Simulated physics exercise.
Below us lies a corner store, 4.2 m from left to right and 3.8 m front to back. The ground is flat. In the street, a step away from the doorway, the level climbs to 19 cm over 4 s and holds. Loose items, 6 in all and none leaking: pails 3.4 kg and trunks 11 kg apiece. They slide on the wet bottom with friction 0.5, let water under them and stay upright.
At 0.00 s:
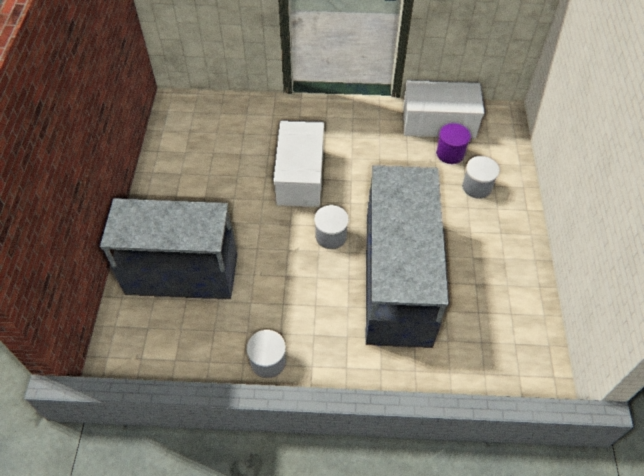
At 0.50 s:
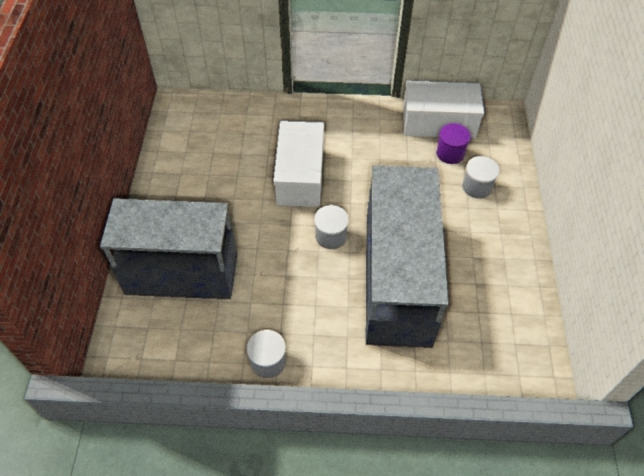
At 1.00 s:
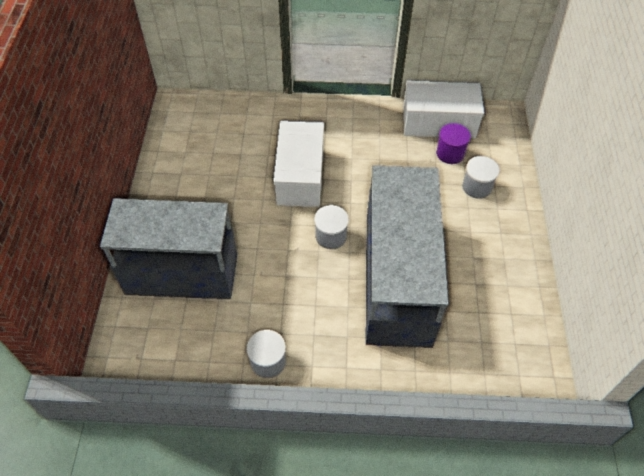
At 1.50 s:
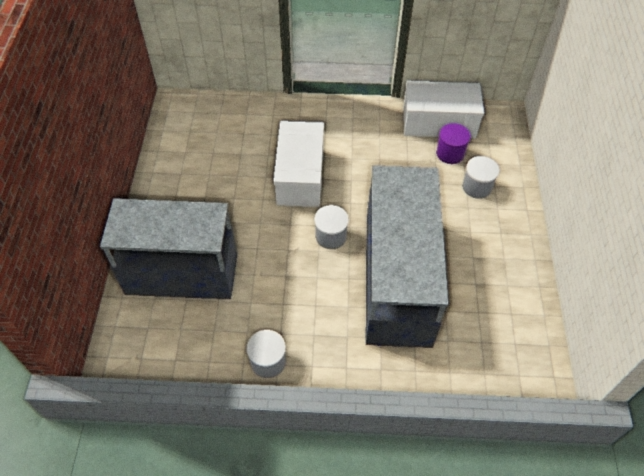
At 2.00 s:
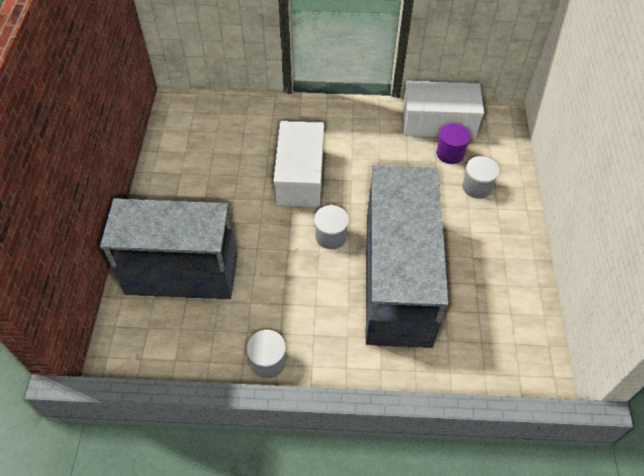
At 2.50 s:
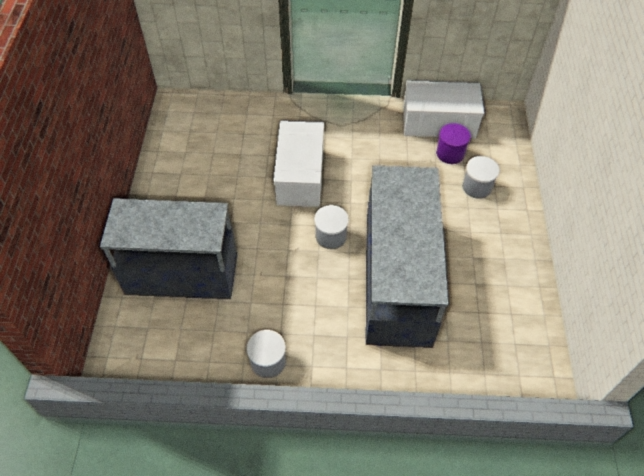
In this clip, seen from above, greenish water spreads over the ground outside a walled, tiled room and beyond its doorway, then reaches just inside the doorway, while the purple pail, pale pails, boxes and counters stay still.
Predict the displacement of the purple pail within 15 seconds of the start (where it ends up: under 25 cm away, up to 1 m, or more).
Purple pail moves a short way.
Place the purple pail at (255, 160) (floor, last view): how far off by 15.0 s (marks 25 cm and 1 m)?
It is nudged along.
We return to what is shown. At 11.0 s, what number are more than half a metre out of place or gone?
3 of them.
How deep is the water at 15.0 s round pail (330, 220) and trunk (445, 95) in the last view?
Roughly 13 and 10 cm.
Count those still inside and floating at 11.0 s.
I count 6.
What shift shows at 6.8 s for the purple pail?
About 0 cm.
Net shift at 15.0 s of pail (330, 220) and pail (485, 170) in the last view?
In that order: 200 cm, 100 cm.
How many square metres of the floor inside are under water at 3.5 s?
About 2.0 m2.
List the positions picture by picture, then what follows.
In the first frame, the purple pail at (455, 135), on the bottom; water covers 0.0 m2; 0 of 6 have shifted.
In the second frame, the purple pail at (455, 135) rests on the ground; water covers 0.0 m2; 0 of 6 have shifted.
In the third frame, the purple pail at (455, 135), on the bottom; water covers 0.0 m2; 0 of 6 have shifted.
In the fourth frame, the purple pail at (455, 135) rests on the ground; water covers 0.0 m2; 0 of 6 have shifted.
In the fifth frame, the purple pail at (455, 135), on the bottom; 0.0 m2 under water; 0 of 6 have shifted.
In the sixth frame, the purple pail at (455, 135) rests on the ground; 0.4 m2 under water; 0 of 6 have shifted.
After 3.5 s the purple pail is near (455, 135), 0.0 m from its start, aground; 0 afloat.
After 6.8 s the purple pail is near (455, 135), 0.0 m from its start, aground; 3 afloat.
After 11.0 s the purple pail is near (465, 139), 0.1 m from its start, afloat; 6 afloat.
After 15.0 s the purple pail is near (429, 103), 0.5 m from its start, afloat; 6 afloat.
